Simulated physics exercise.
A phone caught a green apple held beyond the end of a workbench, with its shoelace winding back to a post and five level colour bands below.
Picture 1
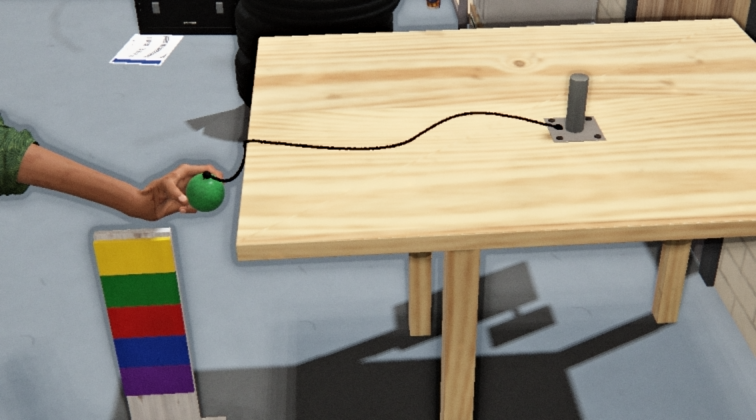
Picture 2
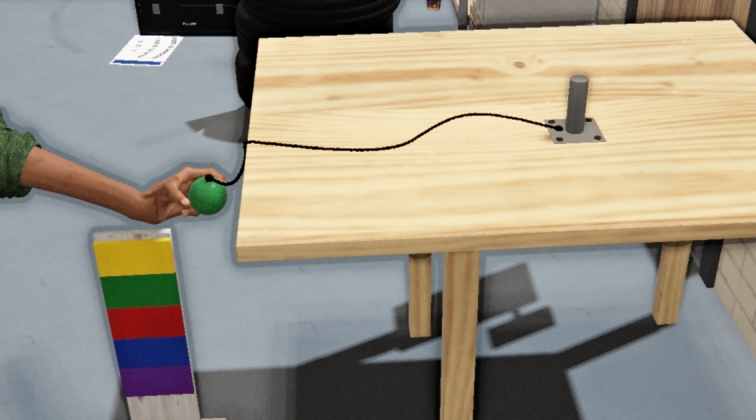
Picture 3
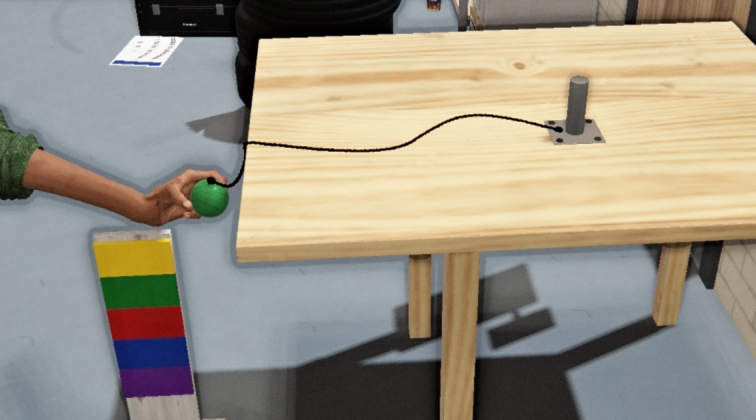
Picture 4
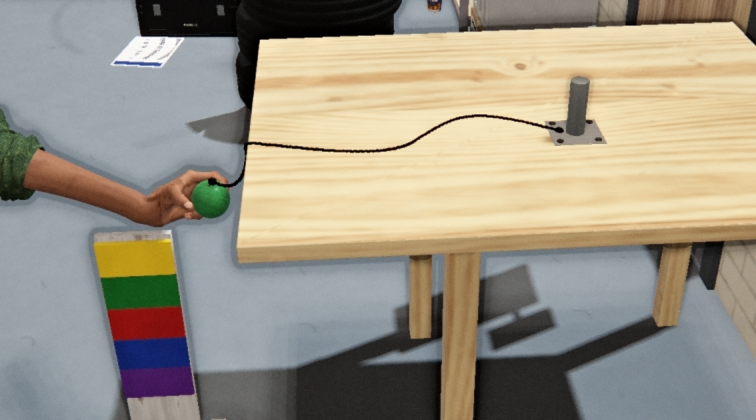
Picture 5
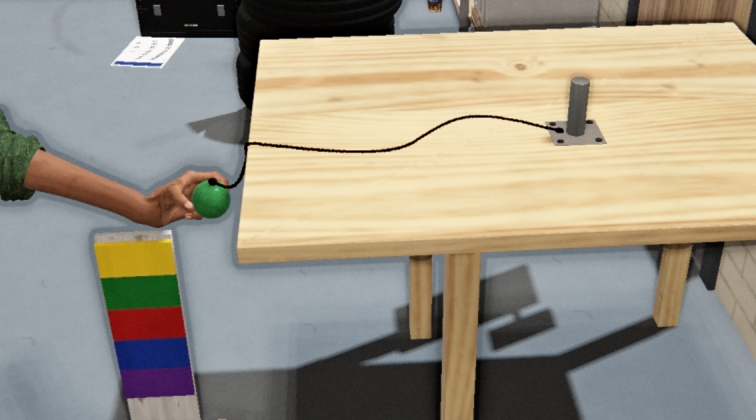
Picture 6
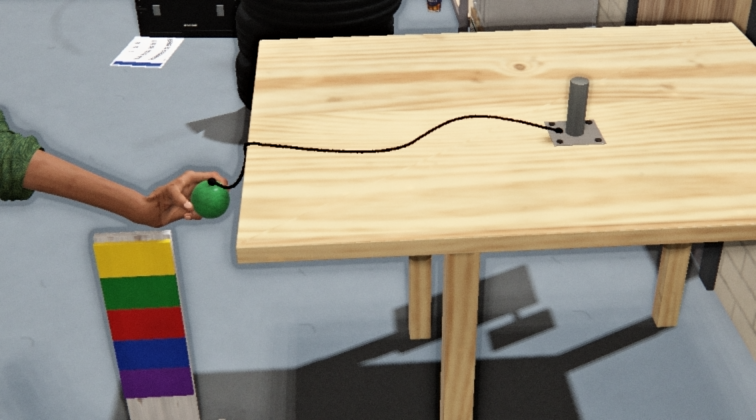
Beyond the left end of a wooden workbench, a hand holds a green apple tied to a dark shoelace that winds across the top to a metal post, above yellow, green, red, blue and purple bands. The hand and apple shift very slightly down and right, then stay almost still.
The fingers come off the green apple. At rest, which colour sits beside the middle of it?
Its centre is beside yellow.
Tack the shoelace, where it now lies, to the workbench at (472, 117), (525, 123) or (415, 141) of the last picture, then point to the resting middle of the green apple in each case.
That would be (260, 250) for the first, (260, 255) for the second and (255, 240) for the third.
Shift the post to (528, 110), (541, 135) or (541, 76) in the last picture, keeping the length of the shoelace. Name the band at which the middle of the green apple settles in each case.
In turn, green, then green, then yellow.
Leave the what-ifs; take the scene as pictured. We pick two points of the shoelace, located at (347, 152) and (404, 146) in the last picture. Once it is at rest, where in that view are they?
Final spots: (311, 139), then (369, 138).
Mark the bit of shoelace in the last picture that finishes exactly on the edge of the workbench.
Approximately at (283, 147) in the final frame.
Soon after, apple near (228, 251); level with yellow.
Then, apple near (286, 258); level with yellow.
Further on, apple near (256, 259); level with yellow.
At rest, apple near (260, 259); level with yellow. Its middle rests at the yellow band.
